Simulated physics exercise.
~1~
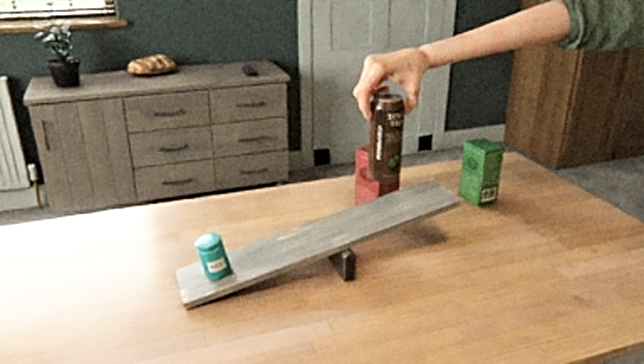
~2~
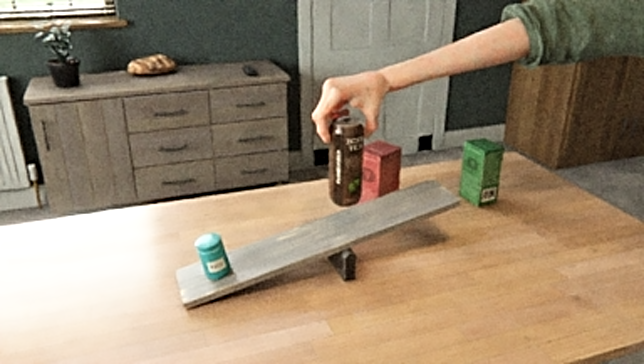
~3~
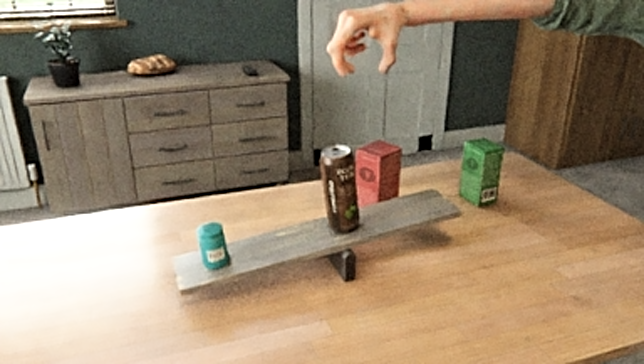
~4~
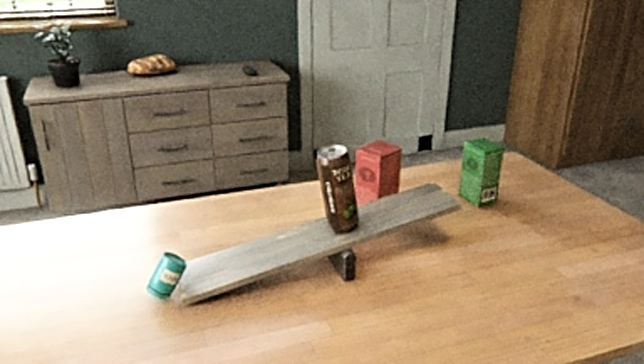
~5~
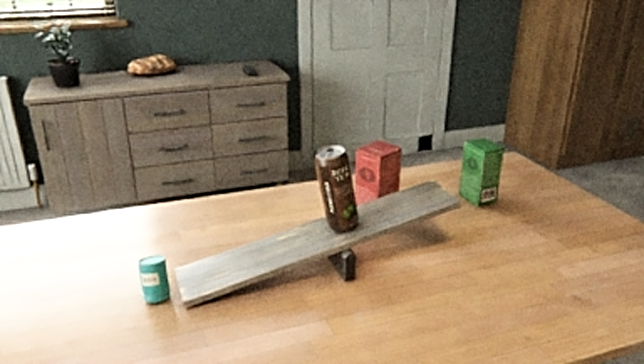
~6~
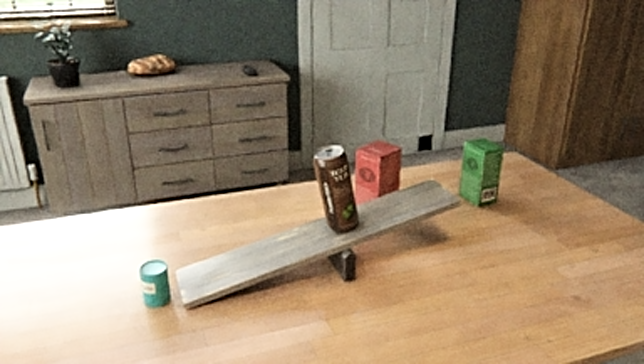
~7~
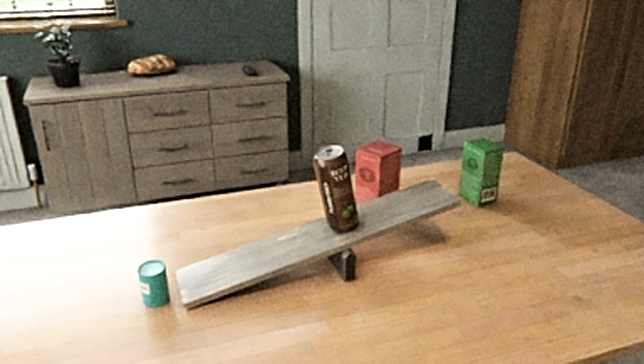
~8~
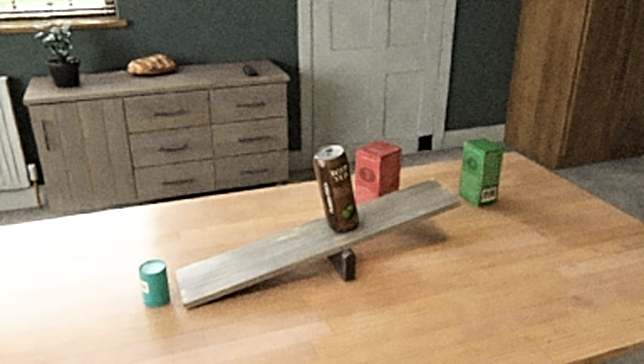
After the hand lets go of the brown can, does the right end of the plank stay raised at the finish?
Yes, the right end is still raised at the finish. The plank dips briefly towards level but settles back with its left end down, as it was at the start.
